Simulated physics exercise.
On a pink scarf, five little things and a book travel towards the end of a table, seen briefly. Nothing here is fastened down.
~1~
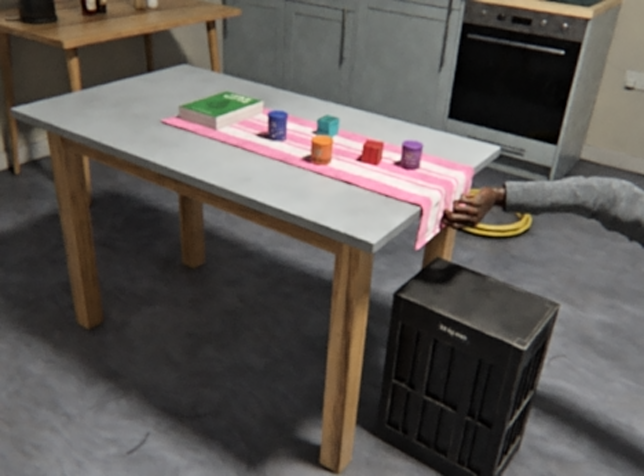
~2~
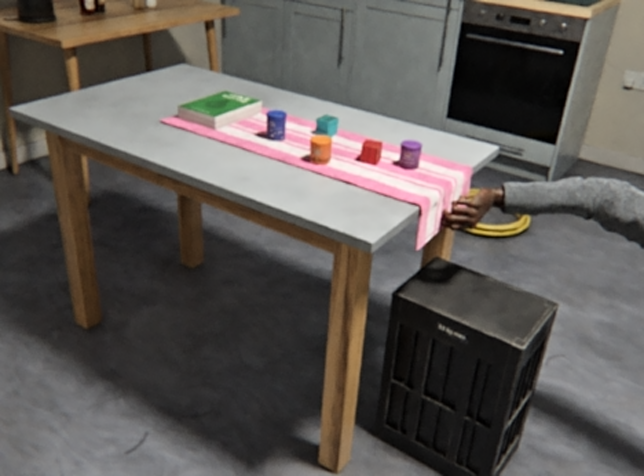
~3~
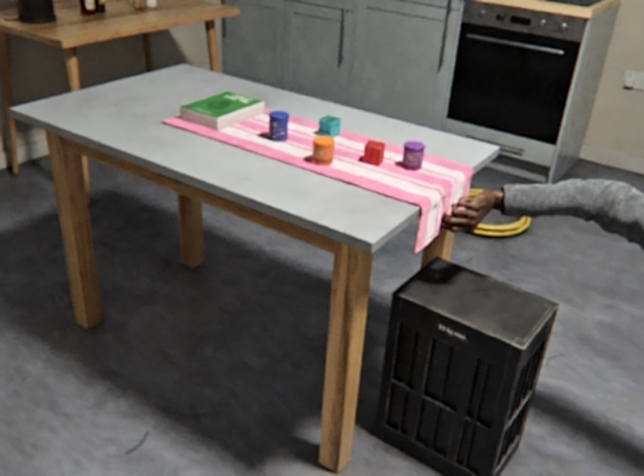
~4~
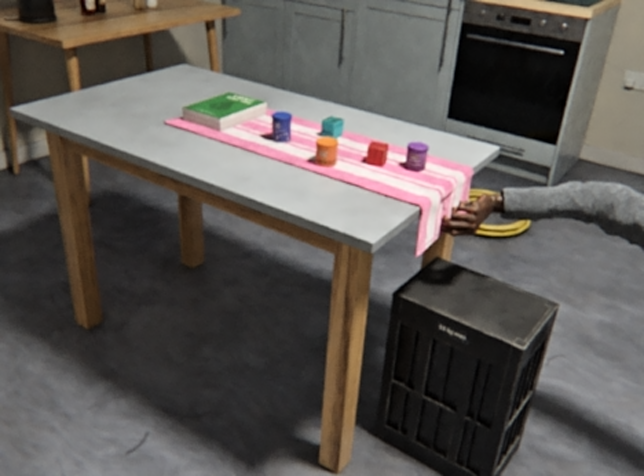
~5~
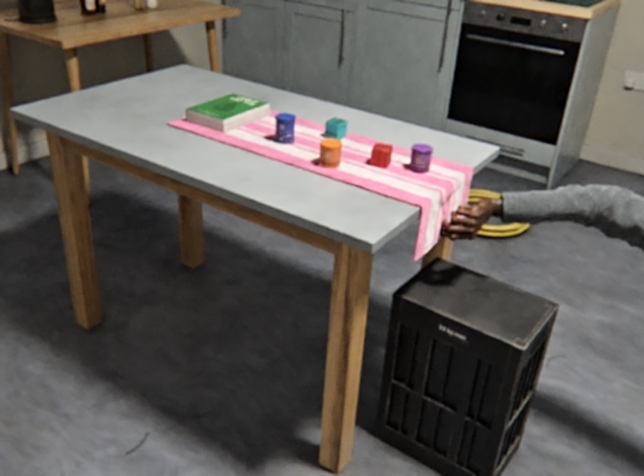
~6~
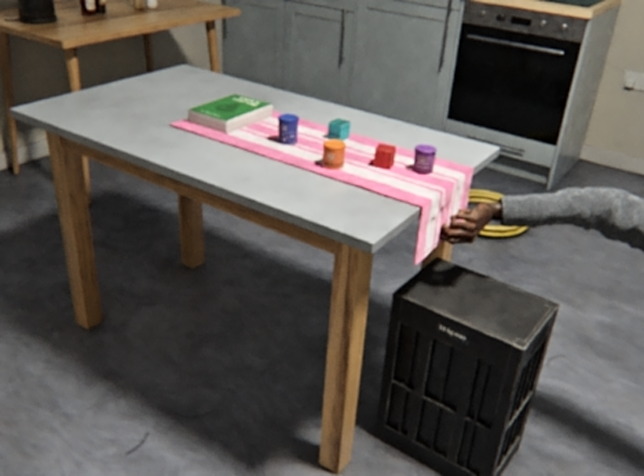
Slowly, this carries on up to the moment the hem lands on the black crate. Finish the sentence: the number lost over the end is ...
The number lost over the end is one.
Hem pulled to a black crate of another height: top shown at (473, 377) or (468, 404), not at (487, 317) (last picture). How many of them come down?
Then 3 and 4.
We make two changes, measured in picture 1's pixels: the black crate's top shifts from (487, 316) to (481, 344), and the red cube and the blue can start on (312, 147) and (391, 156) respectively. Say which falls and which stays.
Result: Red cube still there, blue can gone.
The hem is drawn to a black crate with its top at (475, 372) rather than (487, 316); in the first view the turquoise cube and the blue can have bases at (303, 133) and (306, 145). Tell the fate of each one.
As for the turquoise cube, it stays in place; as for the blue can, it stays in place.
Early on, hem near (438, 260); all still up.
Midway, hem on the crate; purple pot gone.
Finally, hem on the crate; purple pot gone. Over the edge go one.
